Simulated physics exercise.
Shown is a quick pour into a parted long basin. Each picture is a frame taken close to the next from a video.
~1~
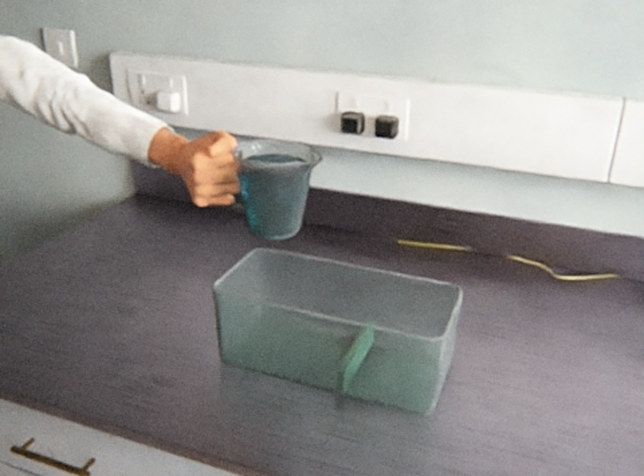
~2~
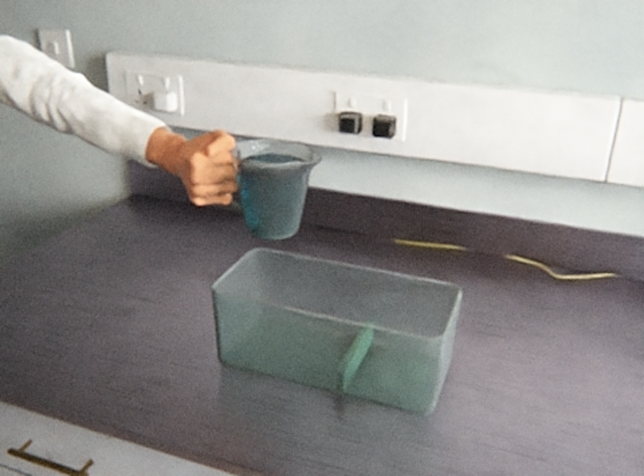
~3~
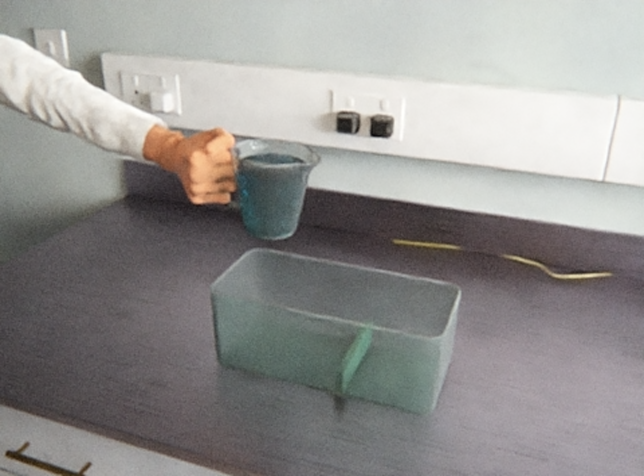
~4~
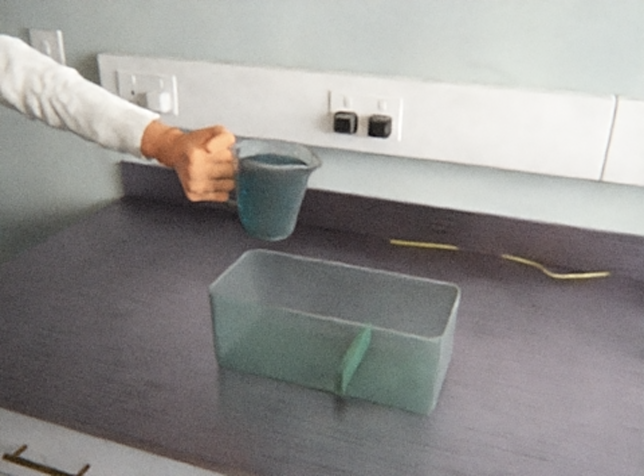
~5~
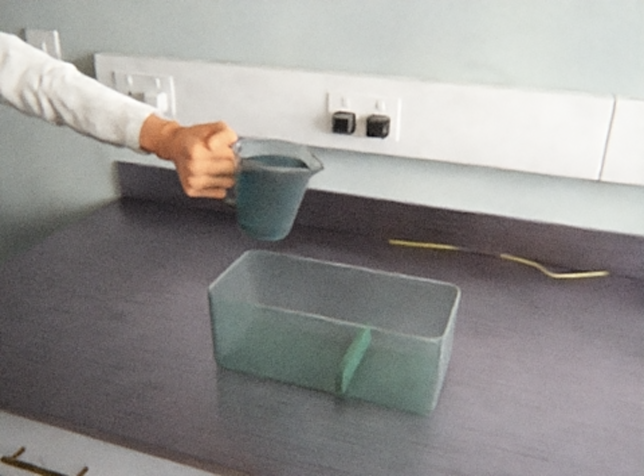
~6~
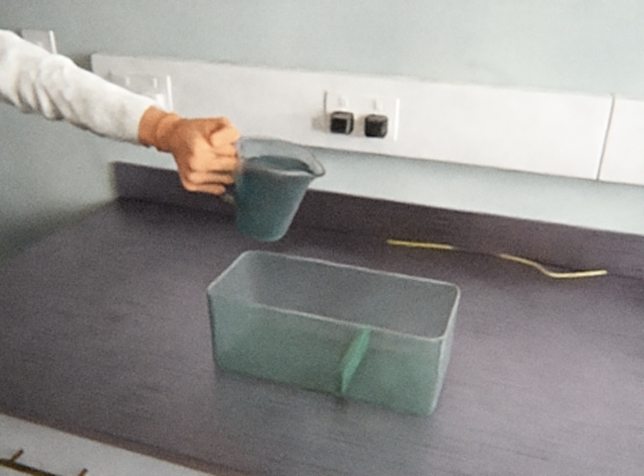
To begin with, a hand in a white sleeve holds a clear jug of bluish liquid upright above a long, clear basin with a green divider, on a dark countertop. The hand then gradually tilts the jug slightly to the right, while the basin stays in place.
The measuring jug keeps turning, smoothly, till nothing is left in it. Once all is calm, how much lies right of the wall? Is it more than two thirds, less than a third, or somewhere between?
Somewhere between a third and two thirds.
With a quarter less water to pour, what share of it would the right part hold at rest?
Close to 35 per cent.
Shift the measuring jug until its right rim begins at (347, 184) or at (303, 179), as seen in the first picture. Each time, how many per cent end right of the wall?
Close to 80 in a hundred, then close to 10 in a hundred.
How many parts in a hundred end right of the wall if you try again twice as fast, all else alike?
Roughly 30 in a hundred.
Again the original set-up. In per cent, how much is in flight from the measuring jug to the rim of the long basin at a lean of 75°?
Roughly 20 %.
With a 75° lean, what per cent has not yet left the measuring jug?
It keeps around 65 per cent at that angle.
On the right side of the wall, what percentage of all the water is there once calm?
Around 55 %.
A moment on, the measuring jug is tipped on its side and 66 per cent is still to pour, 1 is left of the wall and 10 right of it.
Next, the measuring jug is tipped right over and 9 per cent is still to pour, 27 is left of the wall and 51 right of it.
Then the measuring jug is tipped right over and 0 per cent is still to pour, 45 is left of the wall and 53 right of it.
Later the measuring jug is tipped right over and 0 per cent is still to pour, 46 is left of the wall and 54 right of it.
At rest 46 per cent lies left of the wall, 54 right of it and 1 outside.
